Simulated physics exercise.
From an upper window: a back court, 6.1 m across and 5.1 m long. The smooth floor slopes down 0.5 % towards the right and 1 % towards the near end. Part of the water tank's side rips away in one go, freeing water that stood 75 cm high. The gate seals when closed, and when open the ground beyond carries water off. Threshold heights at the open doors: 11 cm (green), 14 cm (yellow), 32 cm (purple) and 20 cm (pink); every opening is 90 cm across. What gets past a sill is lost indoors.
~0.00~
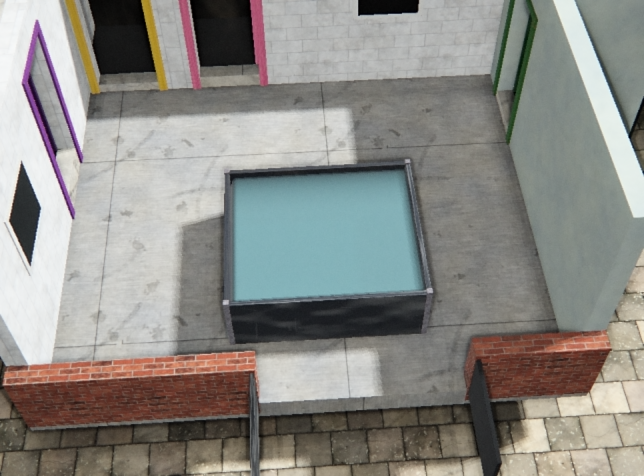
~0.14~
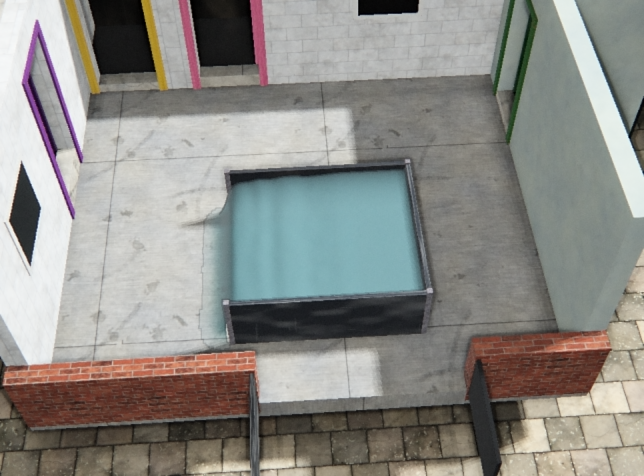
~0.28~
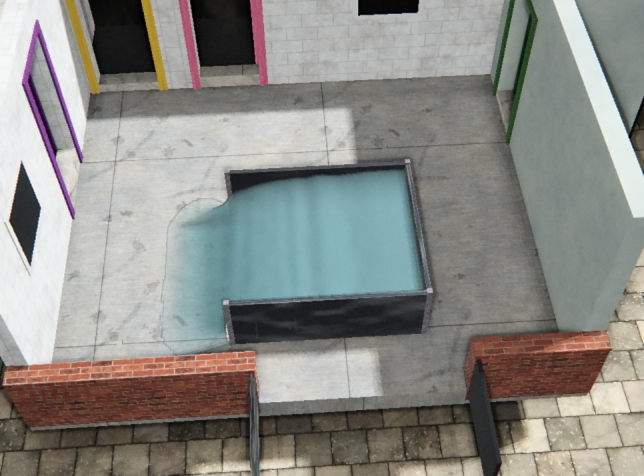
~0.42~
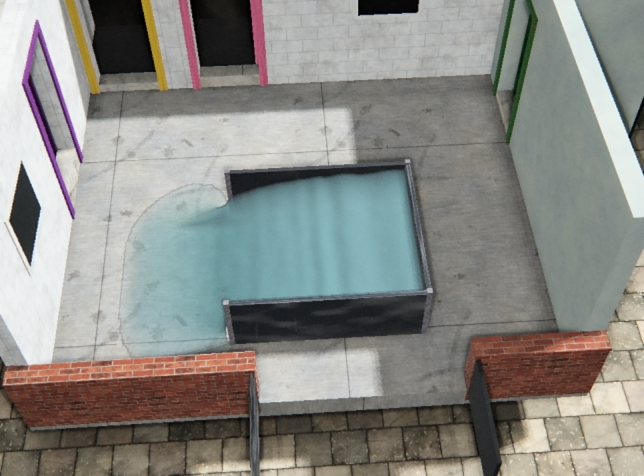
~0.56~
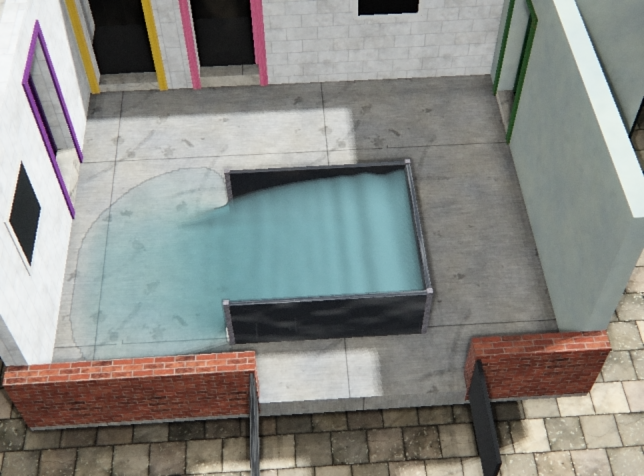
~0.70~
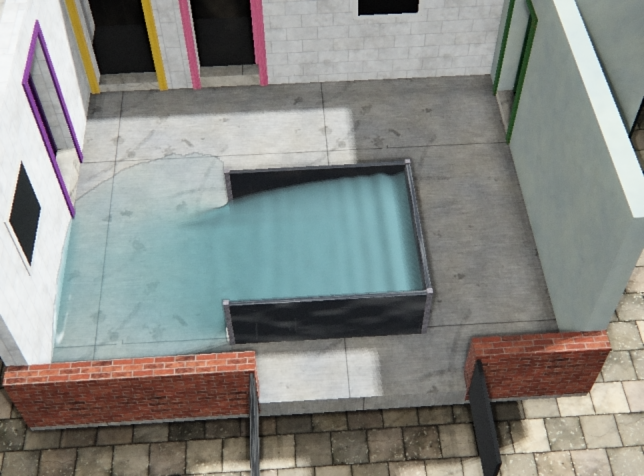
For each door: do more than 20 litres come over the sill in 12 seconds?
Door by door: At the green door it passes the limit; at the yellow door it goes over the limit; at the purple door it stays under the limit; at the pink door it keeps below the limit.
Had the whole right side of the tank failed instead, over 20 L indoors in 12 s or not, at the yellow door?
Then: Yellow not over.
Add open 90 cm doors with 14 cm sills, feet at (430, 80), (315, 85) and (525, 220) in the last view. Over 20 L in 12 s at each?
In that order: Under, below, below.
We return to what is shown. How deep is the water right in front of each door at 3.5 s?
In cm: Green 0, yellow 31, purple 18, pink 15.
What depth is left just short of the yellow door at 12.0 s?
Roughly 3.0 cm deep.
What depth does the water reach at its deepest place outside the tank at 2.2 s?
About 49 cm.
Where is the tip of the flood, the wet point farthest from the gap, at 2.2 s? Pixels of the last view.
At about (91, 94).
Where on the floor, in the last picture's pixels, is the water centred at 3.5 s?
Near (198, 246).
After 1.4 s water covers 30 % of the floor and is deepest (55 cm) near (48, 396); green door not reached, yellow door not reached, purple door 26 cm at the sill, 0 L in, pink door not reached.
After 2.2 s water covers 35 % of the floor and is deepest (49 cm) near (48, 396); green door not reached, yellow door 30 cm at the sill, 11 L in, purple door 28 cm at the sill, 0 L in, pink door not reached.
After 3.5 s water covers 60 % of the floor and is deepest (32 cm) near (90, 103); green door not reached, yellow door 31 cm at the sill, 139 L in, purple door 18 cm at the sill, 0 L in, pink door 15 cm at the sill, 0 L in.
After 7.0 s water covers 95 % of the floor and is deepest (16 cm) near (499, 145); green door 16 cm at the sill, 35 L in, yellow door 11 cm at the sill, 240 L in, purple door 12 cm at the sill, 0 L in, pink door 9 cm at the sill, 0 L in.
After 12.0 s water covers 95 % of the floor and is deepest (18 cm) near (556, 366); green door 9 cm at the sill, 52 L in, yellow door 3 cm at the sill, 240 L in, purple door 5 cm at the sill, 0 L in, pink door 4 cm at the sill, 0 L in.
